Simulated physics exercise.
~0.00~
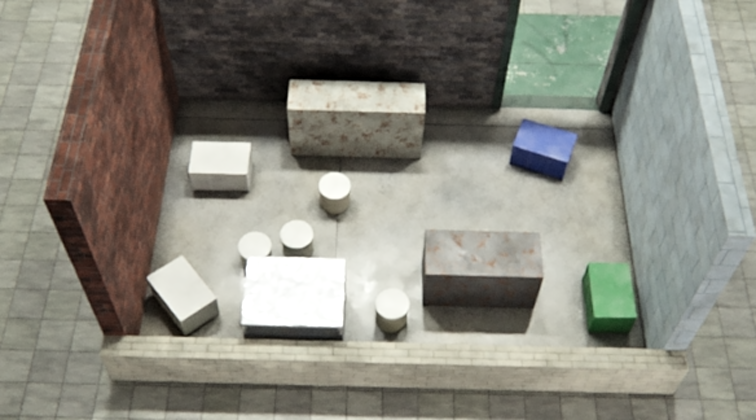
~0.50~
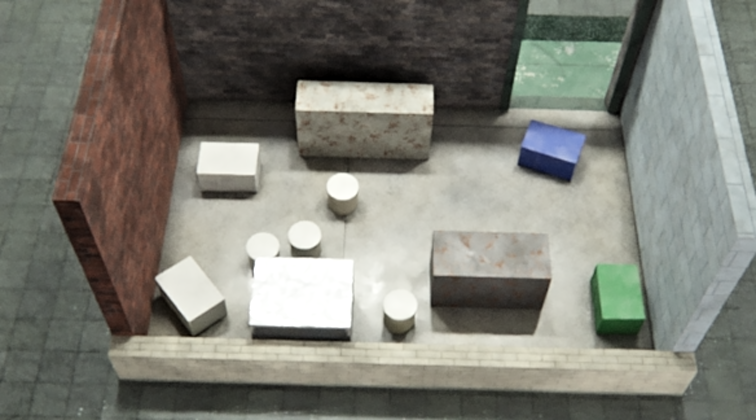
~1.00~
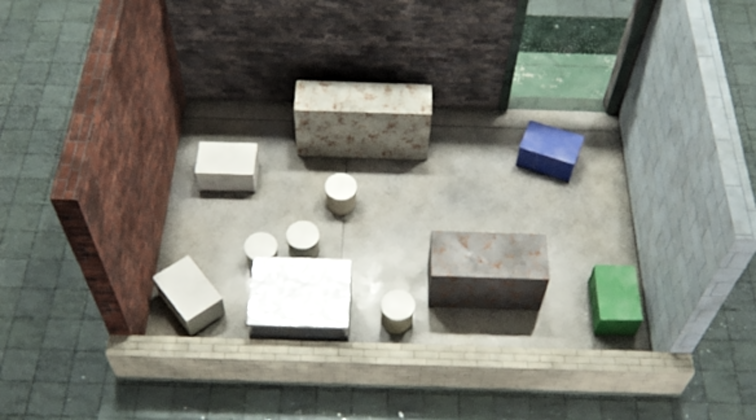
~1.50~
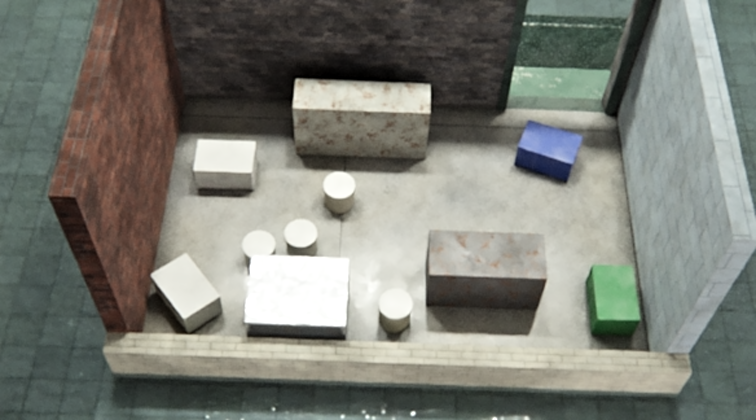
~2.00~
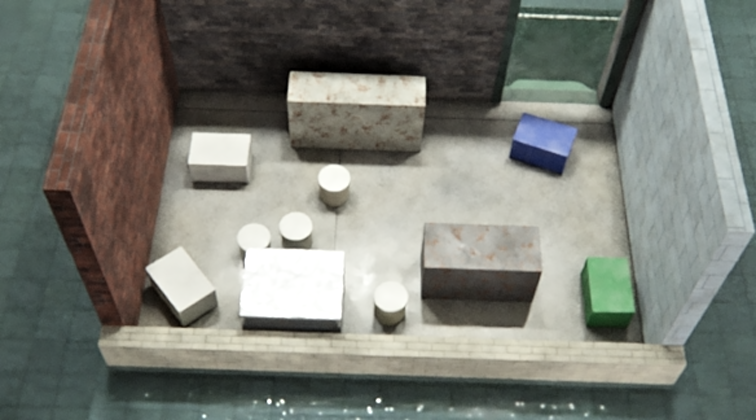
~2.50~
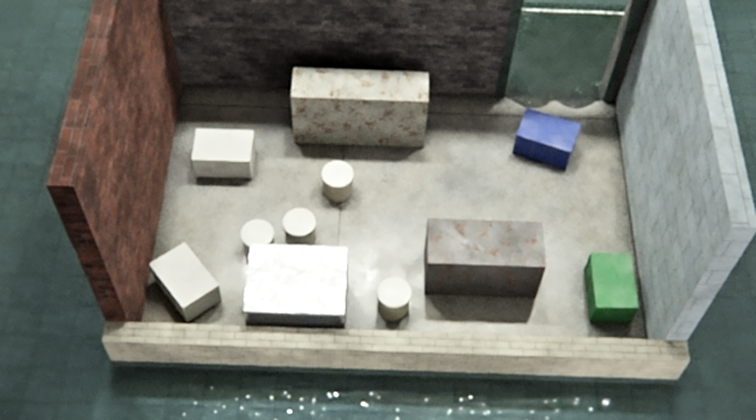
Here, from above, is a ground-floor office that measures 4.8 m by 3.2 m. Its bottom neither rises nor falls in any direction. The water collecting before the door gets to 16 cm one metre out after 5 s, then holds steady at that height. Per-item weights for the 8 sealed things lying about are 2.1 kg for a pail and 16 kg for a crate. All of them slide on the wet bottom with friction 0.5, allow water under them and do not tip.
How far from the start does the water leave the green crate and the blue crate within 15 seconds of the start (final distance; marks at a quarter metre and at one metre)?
By then the green crate covers a big distance and the blue crate covers a big distance.
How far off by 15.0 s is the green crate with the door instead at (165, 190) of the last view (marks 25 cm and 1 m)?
You'd see the green crate edge over a bit.
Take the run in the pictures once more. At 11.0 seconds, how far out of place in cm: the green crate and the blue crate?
150 and 140 cm or so by then.
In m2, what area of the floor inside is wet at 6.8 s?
Flooded: Near 7.5 m2.
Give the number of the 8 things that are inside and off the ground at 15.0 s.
The count is 7.
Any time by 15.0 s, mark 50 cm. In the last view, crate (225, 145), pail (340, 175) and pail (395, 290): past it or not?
Within, beyond, beyond.
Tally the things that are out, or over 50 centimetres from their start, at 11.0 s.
Result: 5.
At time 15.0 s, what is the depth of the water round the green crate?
I'd put it at about 8 cm.
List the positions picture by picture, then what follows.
The green crate at (612, 290), on the bottom; the blue crate at (545, 140) rests on the ground; 0.0 m2 under water; 0 of 8 have shifted, in the first picture.
The green crate at (620, 291), on the bottom; the blue crate at (554, 141) rests on the ground; water covers 0.0 m2; 0 of 8 have shifted, in the second picture.
The green crate at (618, 292) rests on the ground; the blue crate at (552, 142), on the bottom; water covers 0.0 m2; 0 of 8 have shifted, in the third picture.
The green crate at (616, 292) rests on the ground; the blue crate at (550, 142) rests on the ground; 0.0 m2 under water; 0 of 8 have shifted, in the fourth picture.
The green crate at (611, 284) rests on the ground; the blue crate at (545, 134), on the bottom; water covers 0.0 m2; 0 of 8 have shifted, in the fifth picture.
The green crate at (614, 280), on the bottom; the blue crate at (549, 130), on the bottom; 0.0 m2 under water; 0 of 8 have shifted, in the sixth picture.
After 3.5 s the green crate is near (614, 280), 0.0 m from its start, aground; the blue crate is near (549, 130), 0.0 m from its start, aground; 0 afloat.
After 6.8 s the green crate is near (612, 283), 0.0 m from its start, aground; the blue crate is near (538, 186), 0.7 m from its start, aground; 0 afloat.
After 11.0 s the green crate is near (447, 300), 1.6 m from its start, afloat; the blue crate is near (482, 217), 1.4 m from its start, afloat; 6 afloat.
After 15.0 s the green crate is near (280, 171), 3.5 m from its start, afloat; the blue crate is near (241, 149), 3.2 m from its start, afloat; 7 afloat.
